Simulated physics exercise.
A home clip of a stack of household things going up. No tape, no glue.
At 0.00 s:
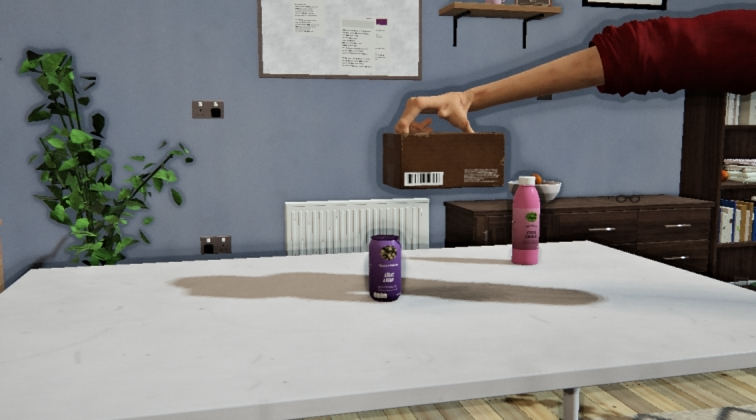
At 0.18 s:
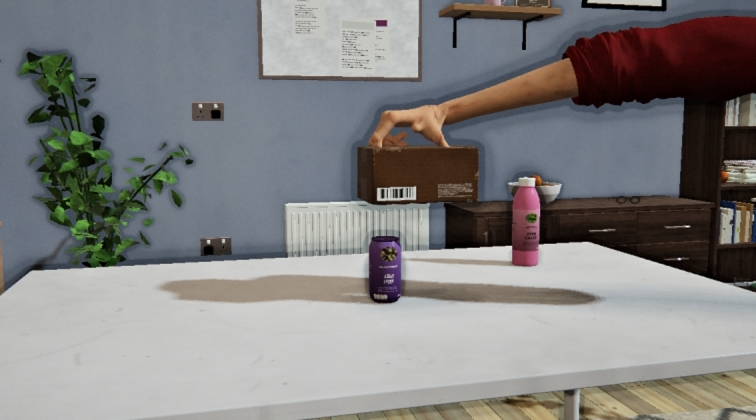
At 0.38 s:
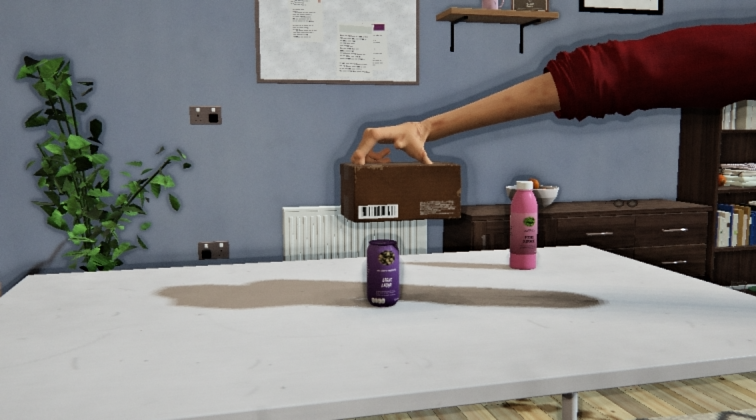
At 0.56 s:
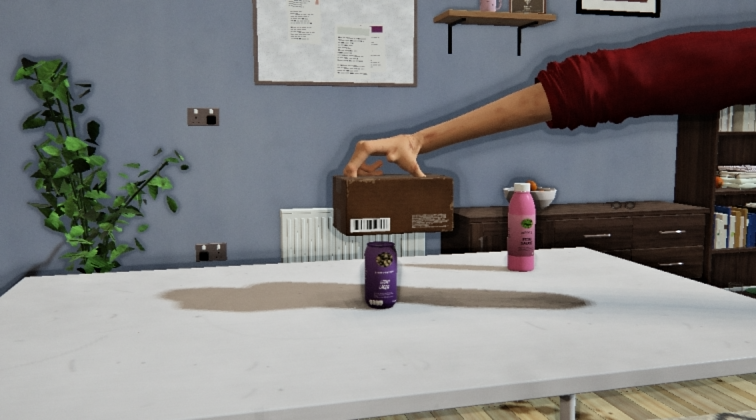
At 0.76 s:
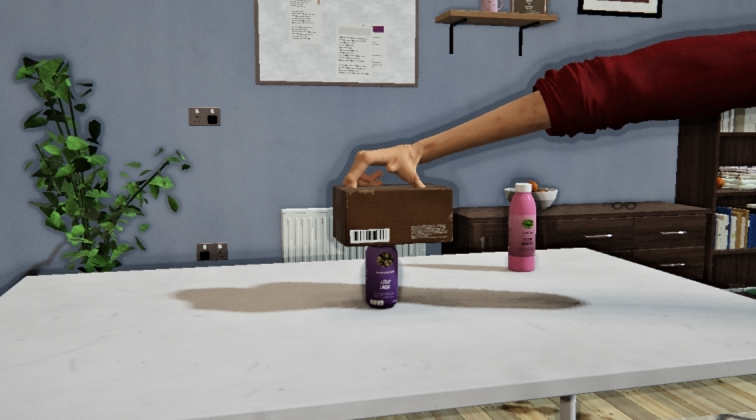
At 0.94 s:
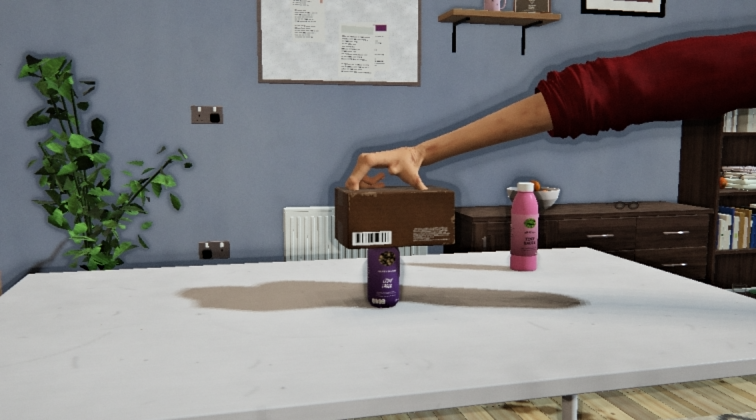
A room with a blue-grey wall, a leafy plant at left and dark wooden drawers at right is seen from just above a white table, the view almost still. A purple can stands near the table's centre, with a pink bottle farther back to its right. From the right, a red-sleeved arm lowers a brown box leftward onto the can, its hand still on top.
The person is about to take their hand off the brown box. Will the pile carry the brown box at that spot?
It keeps its balance.
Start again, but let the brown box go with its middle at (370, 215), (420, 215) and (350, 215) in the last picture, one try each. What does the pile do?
In the first case it holds; in the second case it loses its balance; in the third case it loses its balance.
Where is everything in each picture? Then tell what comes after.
On its way; brown box (442, 159); pink bottle (526, 220), in the first picture.
On its way; brown box (416, 173); pink bottle (526, 221), in the second picture.
On its way; brown box (399, 190); pink bottle (524, 225), in the third picture.
On its way; brown box (392, 203); pink bottle (521, 227), in the fourth picture.
On its way; brown box (391, 213); pink bottle (522, 227), in the fifth picture.
In place under the hand; brown box (393, 216); pink bottle (524, 226), in the sixth picture.
After 1.14 s, nothing has stirred.
After 1.44 s, brown box resting near (393, 216).
At rest (2.2 s), all 3 in place. Seen from the same camera at the end, brown box near (393, 216). The pile stays up.
